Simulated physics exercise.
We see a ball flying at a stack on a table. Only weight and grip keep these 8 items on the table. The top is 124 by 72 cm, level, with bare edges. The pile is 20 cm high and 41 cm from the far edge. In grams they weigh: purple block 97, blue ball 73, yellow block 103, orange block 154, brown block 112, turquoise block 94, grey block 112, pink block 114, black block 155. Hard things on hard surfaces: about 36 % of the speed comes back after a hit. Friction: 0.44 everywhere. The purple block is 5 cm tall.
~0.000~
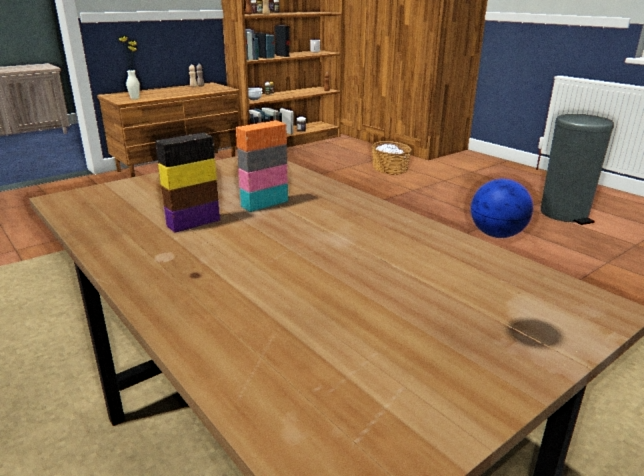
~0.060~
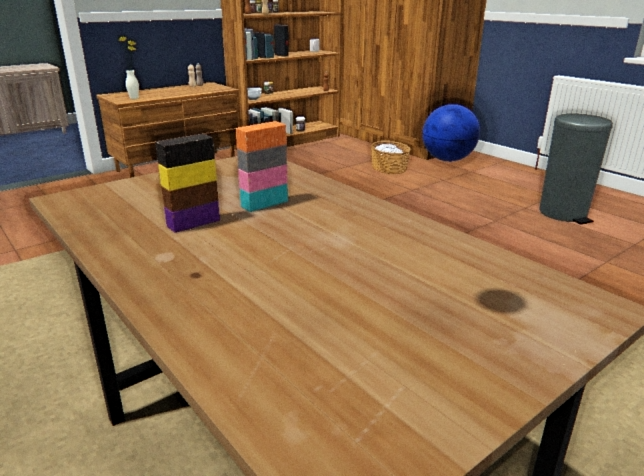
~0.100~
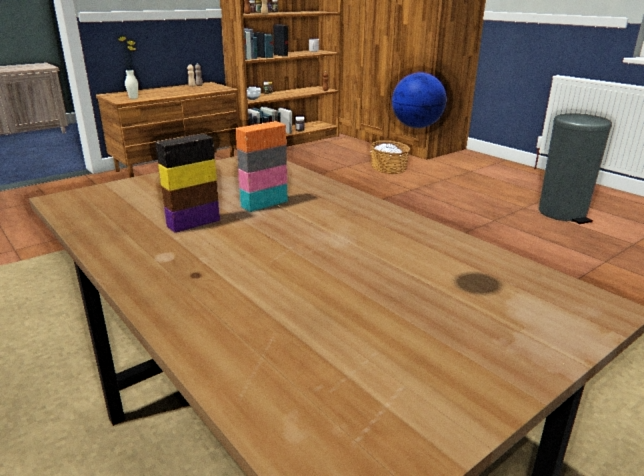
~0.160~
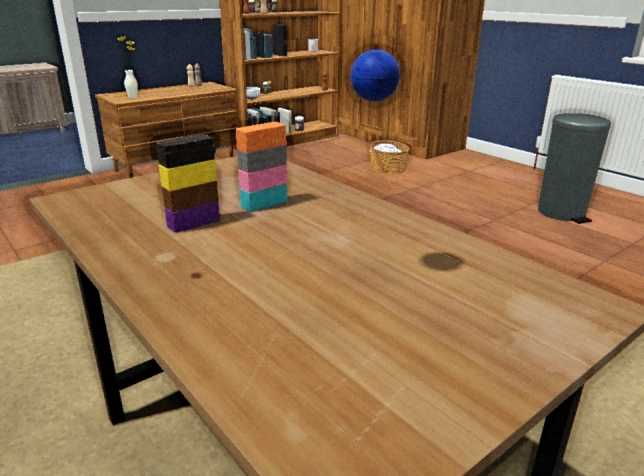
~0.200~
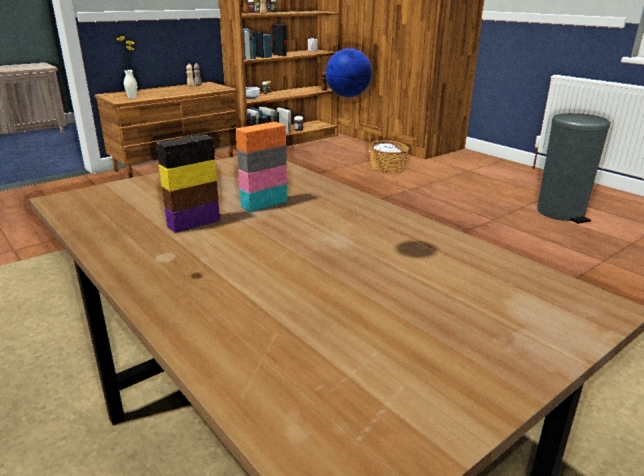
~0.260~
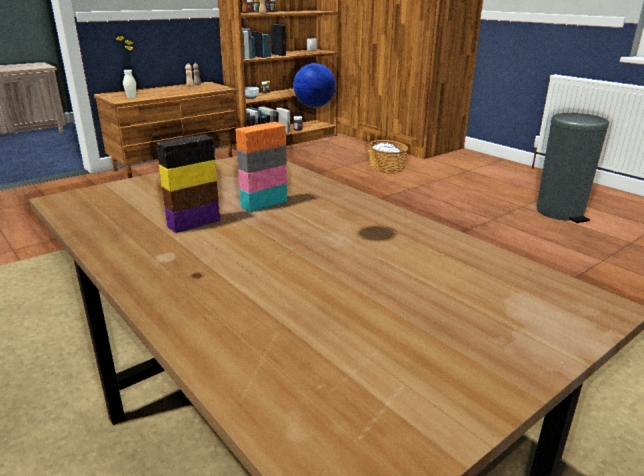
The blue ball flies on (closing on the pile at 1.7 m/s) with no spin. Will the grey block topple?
The grey block falls over.
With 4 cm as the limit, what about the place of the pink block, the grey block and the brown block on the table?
The pink block gets shifted; the grey block ends elsewhere; the brown block holds its spot.
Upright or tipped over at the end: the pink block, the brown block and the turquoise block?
The pink block falls over; the brown block is still upright; the turquoise block falls over.
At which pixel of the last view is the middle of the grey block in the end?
Around (229, 176).
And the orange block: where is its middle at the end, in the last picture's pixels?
At about (216, 168).
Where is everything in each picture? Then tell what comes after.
In the first picture, 63 cm short of the pile; blue ball (502, 209); grey block (263, 156).
In the second picture, 53 cm short of the pile; blue ball (451, 133); orange block (262, 136).
In the third picture, 46 cm short of the pile; blue ball (419, 101); turquoise block (264, 195).
In the fourth picture, 36 cm short of the pile; blue ball (375, 76); black block (186, 151).
In the fifth picture, 29 cm short of the pile; blue ball (349, 73); yellow block (189, 173).
In the sixth picture, 19 cm short of the pile; blue ball (315, 86); grey block (262, 157).
After 0.46 s, blue ball near (273, 199); grey block 8° off upright near (257, 155); orange block 8° off upright; pink block 7° off upright.
After 0.56 s, blue ball near (279, 201); grey block 23° off upright near (251, 153); orange block 24° off upright; pink block 18° off upright.
After 0.76 s, blue ball near (286, 208); grey block on its side near (233, 178); orange block on its side; pink block on its side.
In the end (1.4 s), toppled on the table, orange block, turquoise block, grey block and pink block; the other 4 under 4 cm from the start. At the end, from the last picture's camera, grey block near (230, 176).
